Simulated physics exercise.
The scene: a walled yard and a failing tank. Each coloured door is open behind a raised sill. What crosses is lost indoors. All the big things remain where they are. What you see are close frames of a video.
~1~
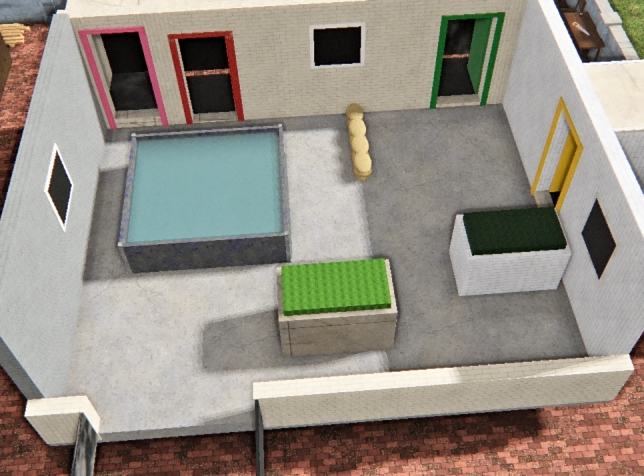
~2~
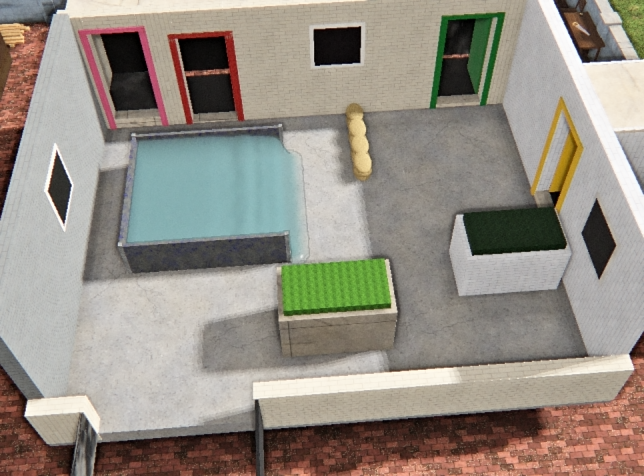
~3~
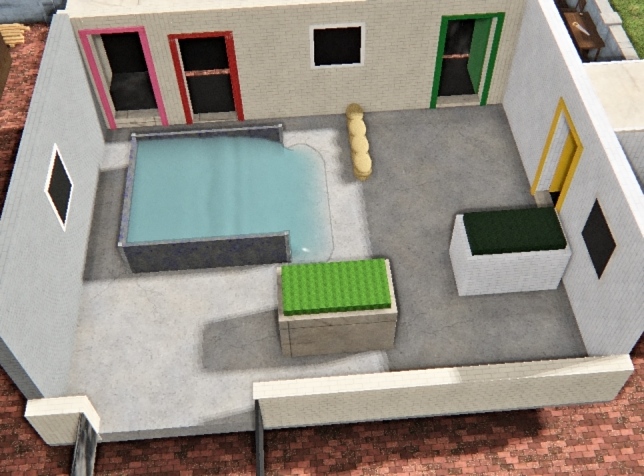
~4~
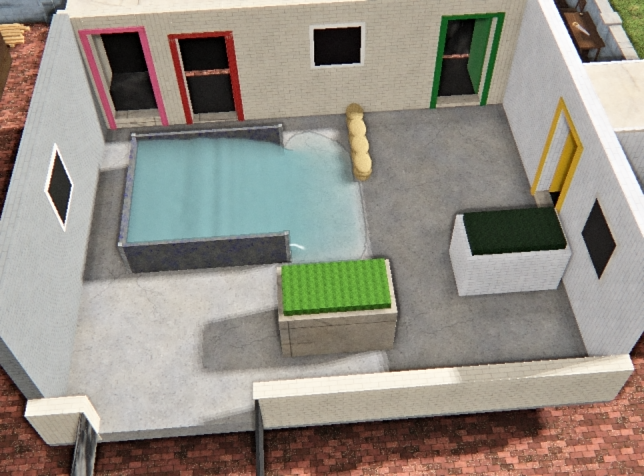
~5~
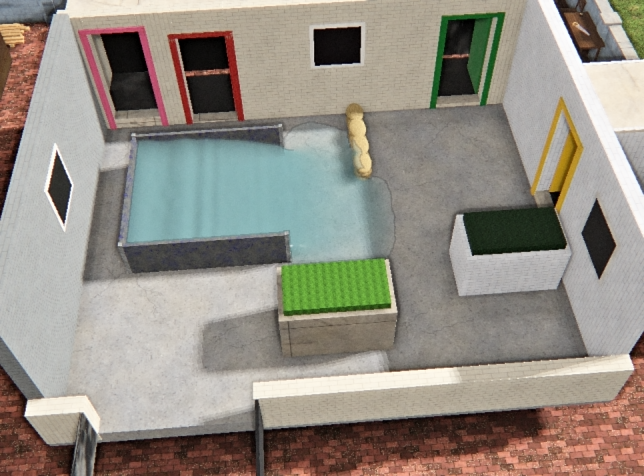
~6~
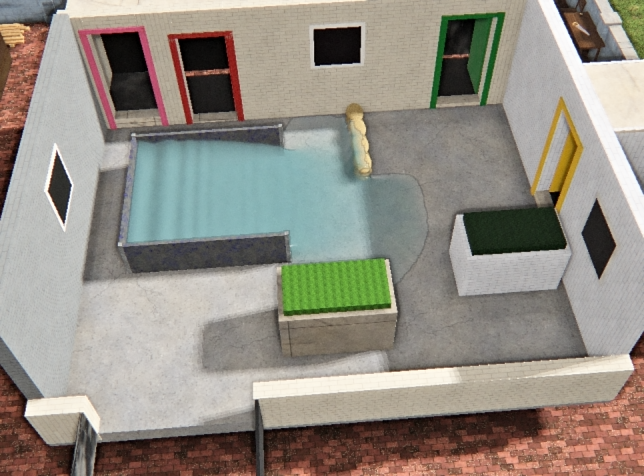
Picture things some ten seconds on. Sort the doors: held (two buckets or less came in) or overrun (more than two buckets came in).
Sorted: Green door overrun, red door overrun, yellow door overrun, pink door held.
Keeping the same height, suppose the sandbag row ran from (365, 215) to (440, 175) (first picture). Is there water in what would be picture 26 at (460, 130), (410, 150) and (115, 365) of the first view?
The three points come out soaked, soaked and untouched.
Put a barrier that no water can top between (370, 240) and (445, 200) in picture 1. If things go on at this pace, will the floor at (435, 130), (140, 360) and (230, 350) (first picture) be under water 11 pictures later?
Point by point: First submerged, second not reached, third not reached.
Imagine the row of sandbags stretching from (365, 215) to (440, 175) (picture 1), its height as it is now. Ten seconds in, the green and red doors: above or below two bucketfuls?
I'd say green goes past the limit and red falls under the limit.
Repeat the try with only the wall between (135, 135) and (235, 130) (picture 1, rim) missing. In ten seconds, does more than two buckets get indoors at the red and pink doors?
Outcome - red door breaks the threshold, pink door breaks the threshold.
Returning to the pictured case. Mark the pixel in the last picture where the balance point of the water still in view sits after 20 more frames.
Near (345, 205) in the last view.
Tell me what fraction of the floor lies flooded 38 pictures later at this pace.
About 85 %.
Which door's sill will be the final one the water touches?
That would be the pink-painted one.
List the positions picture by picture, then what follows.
The first frame shows the open tank at (206, 185) is whole and still.
In the second frame, water pours out at (283, 196) and has run to (286, 152).
In the third frame, the front is at (298, 147), out from the gap at (283, 198).
In the fourth frame, the front is at (316, 137), out from the gap at (284, 199).
In the fifth frame, the front is at (347, 135), out from the gap at (284, 199).
In the sixth frame, the front is at (416, 252), out from the gap at (284, 199).
A moment on, water covers 35 % of the floor; the green door not reached, the red door not reached, the yellow door wet at the sill, nothing in, the pink door not reached.
Next, water covers 55 % of the floor; the green door wet at the sill, nothing in, the red door wet at the sill, nothing in, the yellow door far over two buckets in, the pink door not reached.
Then, water covers 65 % of the floor; the green door under two buckets in, the red door wet at the sill, nothing in, the yellow door far over two buckets in, the pink door wet at the sill, nothing in.
Later, water covers 85 % of the floor; the green door over two buckets in, the red door under two buckets in, the yellow door far over two buckets in, the pink door wet at the sill, nothing in.
In the end, water covers 95 % of the floor; the green door far over two buckets in, the red door far over two buckets in, the yellow door far over two buckets in, the pink door wet at the sill, nothing in.
